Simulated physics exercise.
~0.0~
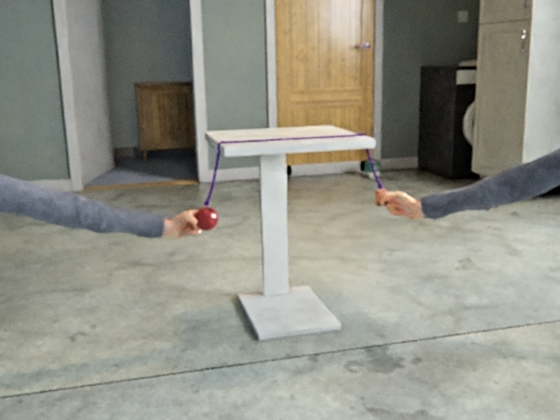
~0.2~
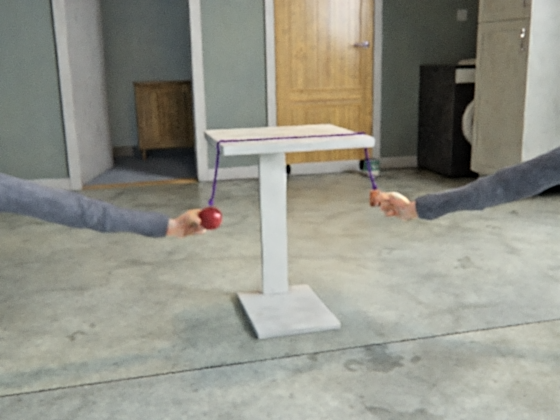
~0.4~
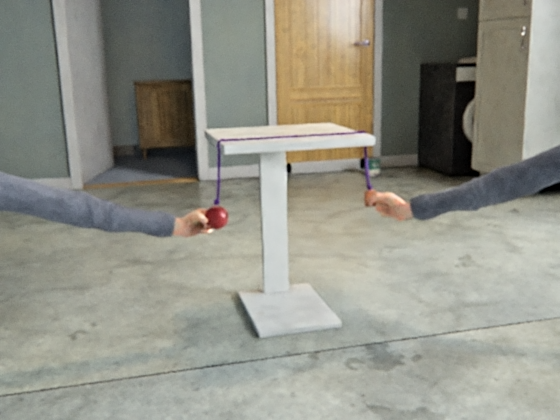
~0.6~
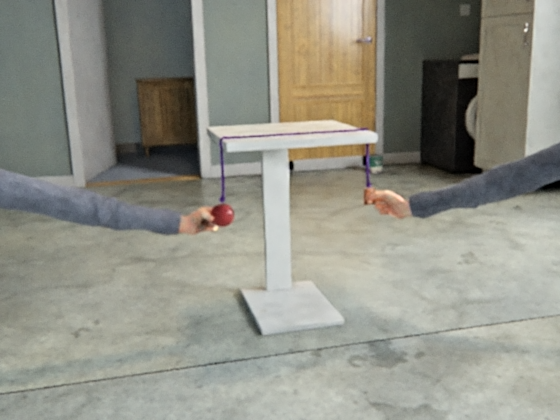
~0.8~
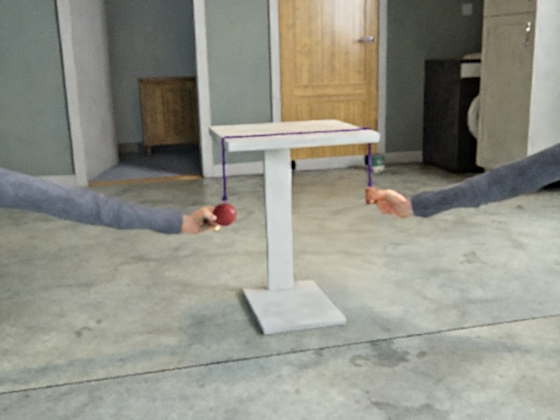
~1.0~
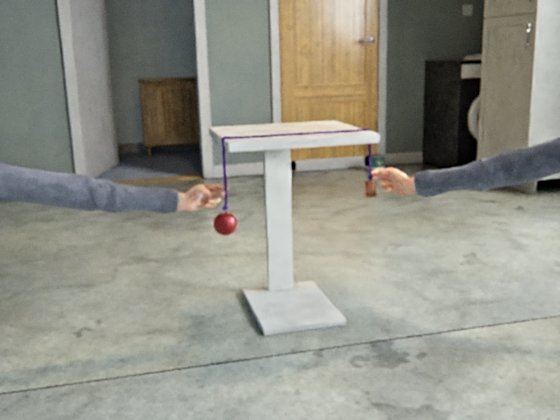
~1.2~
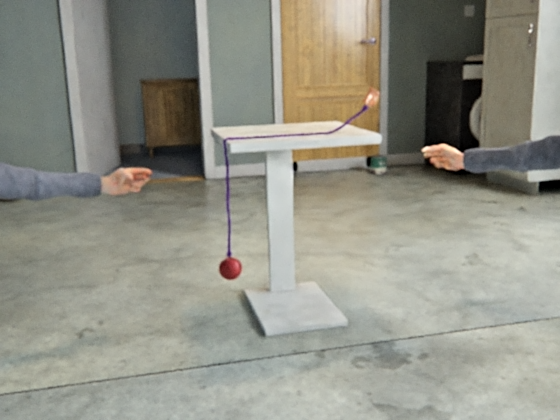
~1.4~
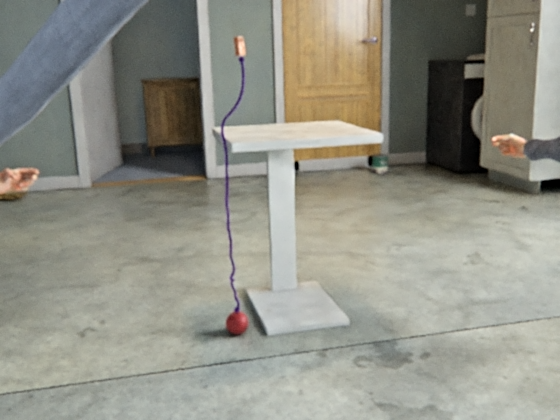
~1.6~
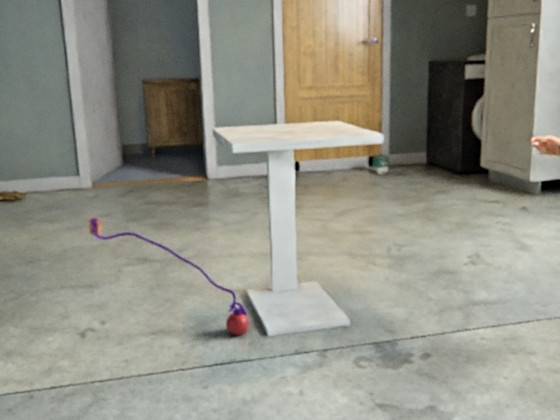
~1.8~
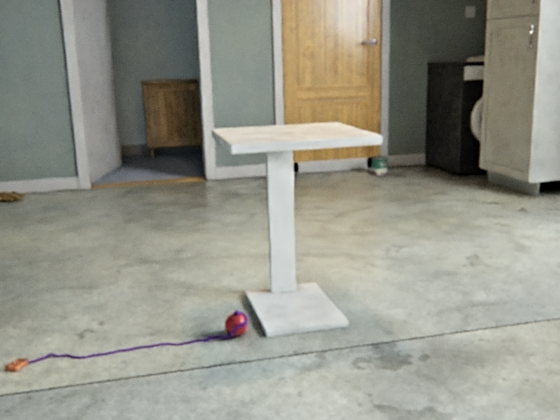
A red apple and a small orange-brown matchbox, joined by a purple cord draped over a pale plant stand, are held at left and right by two hands in grey sleeves. The slightly swaying view faces the stand on a grey concrete floor, with a wooden door behind. The hands ease inward, then let go and draw back. The apple drops on the left, pulling the matchbox up over the top. The apple reaches the floor as the matchbox flies past the left edge and falls. Both end on the floor at left, the cord stretched between them.
